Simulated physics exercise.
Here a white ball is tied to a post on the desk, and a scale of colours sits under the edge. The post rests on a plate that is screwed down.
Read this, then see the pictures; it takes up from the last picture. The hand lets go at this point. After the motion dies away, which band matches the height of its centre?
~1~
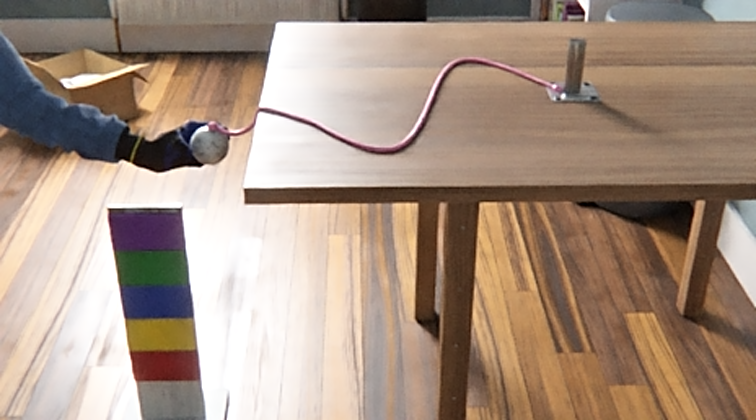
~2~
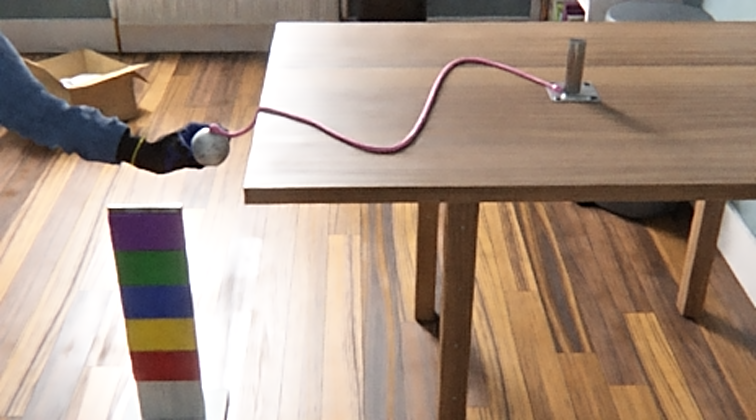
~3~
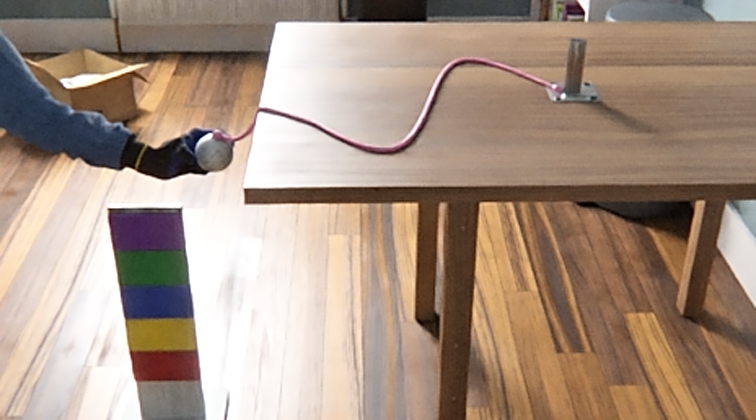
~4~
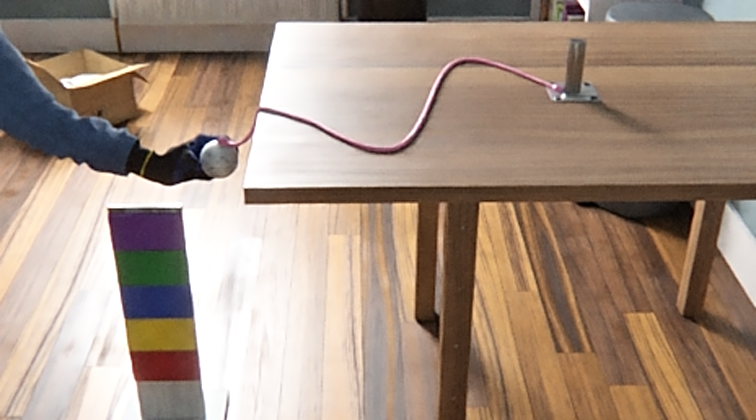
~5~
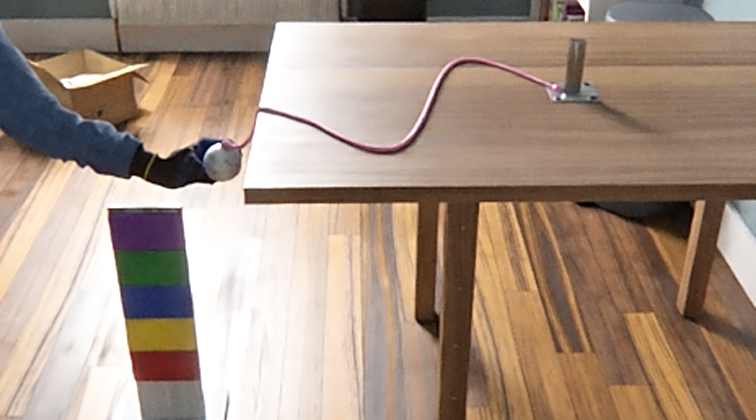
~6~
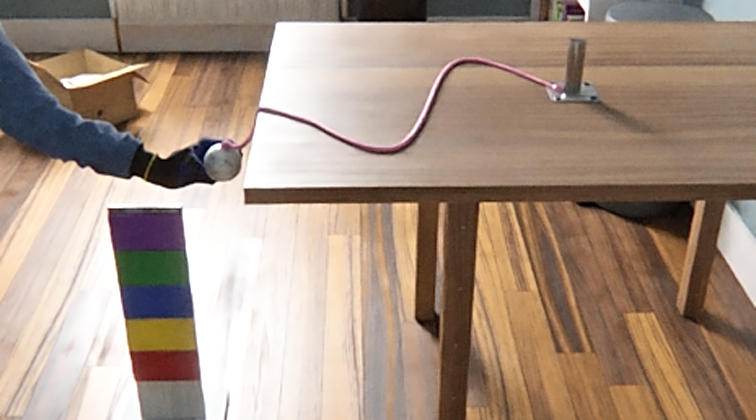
The red one.
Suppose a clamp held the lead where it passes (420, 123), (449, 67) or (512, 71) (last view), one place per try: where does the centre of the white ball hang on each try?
Respectively (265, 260), (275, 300) and (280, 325).
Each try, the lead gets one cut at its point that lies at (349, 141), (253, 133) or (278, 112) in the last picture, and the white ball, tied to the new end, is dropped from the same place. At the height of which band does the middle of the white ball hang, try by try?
Each try in turn: Purple; yellow; blue.
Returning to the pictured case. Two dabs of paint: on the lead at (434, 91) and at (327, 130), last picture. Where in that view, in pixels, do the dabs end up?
First near (338, 94), second near (271, 221).
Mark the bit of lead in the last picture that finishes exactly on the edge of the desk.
Roughly (421, 121).
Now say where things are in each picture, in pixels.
White ball (210, 145); purple (146, 233); green (151, 269); blue (156, 303); yellow (160, 336); red (165, 367), in the first frame.
White ball (211, 147); lead through (522, 75) (447, 69) (428, 107) (384, 150) (303, 119), in the second frame.
White ball (215, 153), in the third frame.
White ball (220, 160); lead through (522, 75) (447, 69) (428, 107) (384, 150) (303, 119), in the fourth frame.
White ball (223, 163), in the fifth frame.
White ball (223, 163); lead through (522, 75) (447, 69) (428, 107) (384, 150) (303, 119), in the sixth frame.
Soon after, ball near (259, 363); level with red.
After that, ball near (289, 336); level with red.
In the end, ball near (280, 346); level with red. The red one.
